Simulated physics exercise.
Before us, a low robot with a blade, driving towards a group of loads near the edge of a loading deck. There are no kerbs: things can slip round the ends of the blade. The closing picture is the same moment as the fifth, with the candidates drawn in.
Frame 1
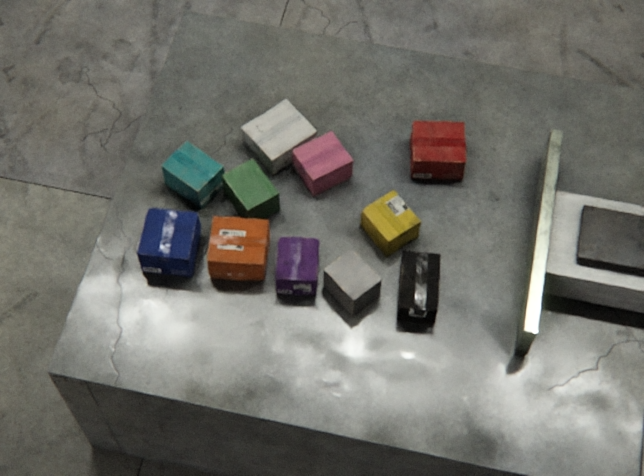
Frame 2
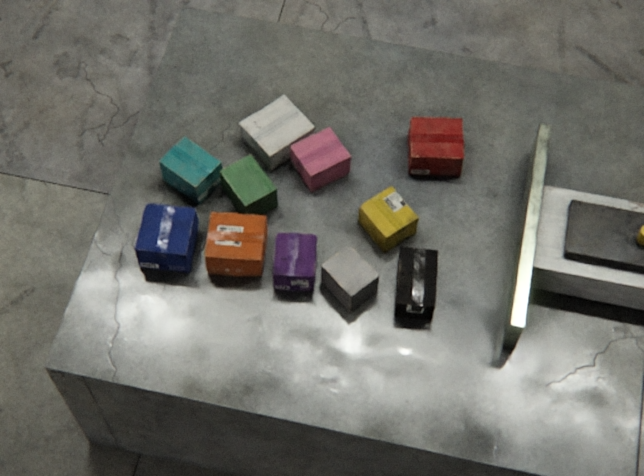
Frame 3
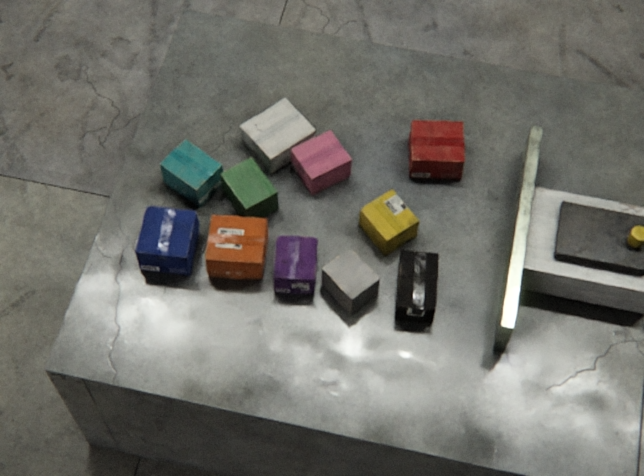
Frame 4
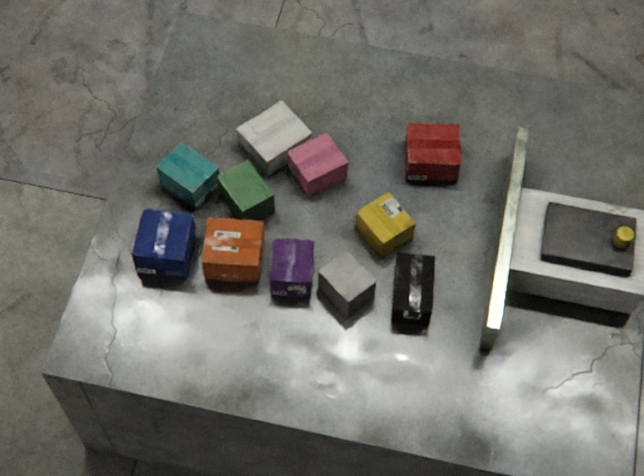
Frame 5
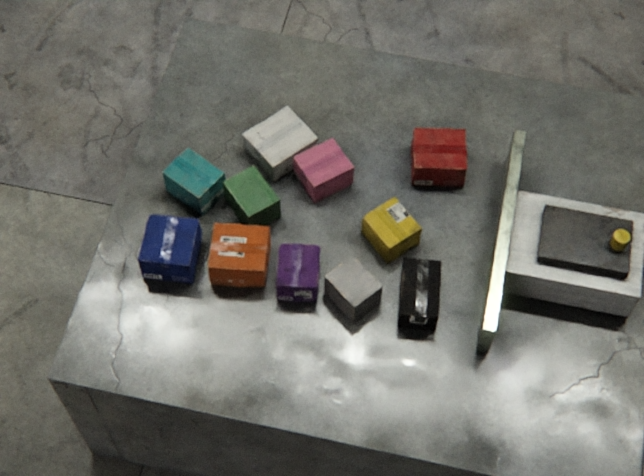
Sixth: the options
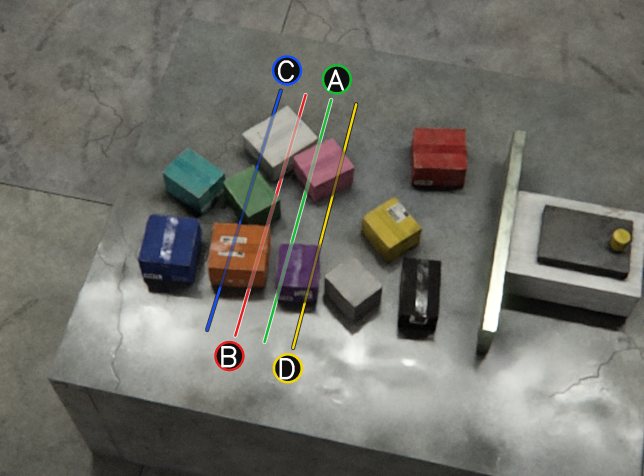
A low robot with an upright blade edges in from the right across a grey concrete deck, its dark top and a small yellow knob coming into view. It creeps left toward the scattered coloured boxes, leaving a gap, while the boxes stay in place.
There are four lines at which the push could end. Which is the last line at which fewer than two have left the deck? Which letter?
Up to line B.
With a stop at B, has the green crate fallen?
By then, no.
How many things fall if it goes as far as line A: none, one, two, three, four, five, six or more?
One.
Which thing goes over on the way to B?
It is the blue box.
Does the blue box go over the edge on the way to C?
Yes.
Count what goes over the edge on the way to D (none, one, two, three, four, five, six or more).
The count is none.
On the marked copy, A at (300, 212); B at (273, 207); C at (247, 202); D at (327, 218).
Following B. Soon after the start, robot (493, 222); red box (402, 150); grey crate (331, 286).
Later, robot (408, 206); blue box (114, 238); orange parcel (168, 242).
In the end, robot (346, 194); blue box over the edge; orange parcel (109, 231); one fallen.
As for the rest, A is within the limit but short; C drops two; D is within the limit but short.
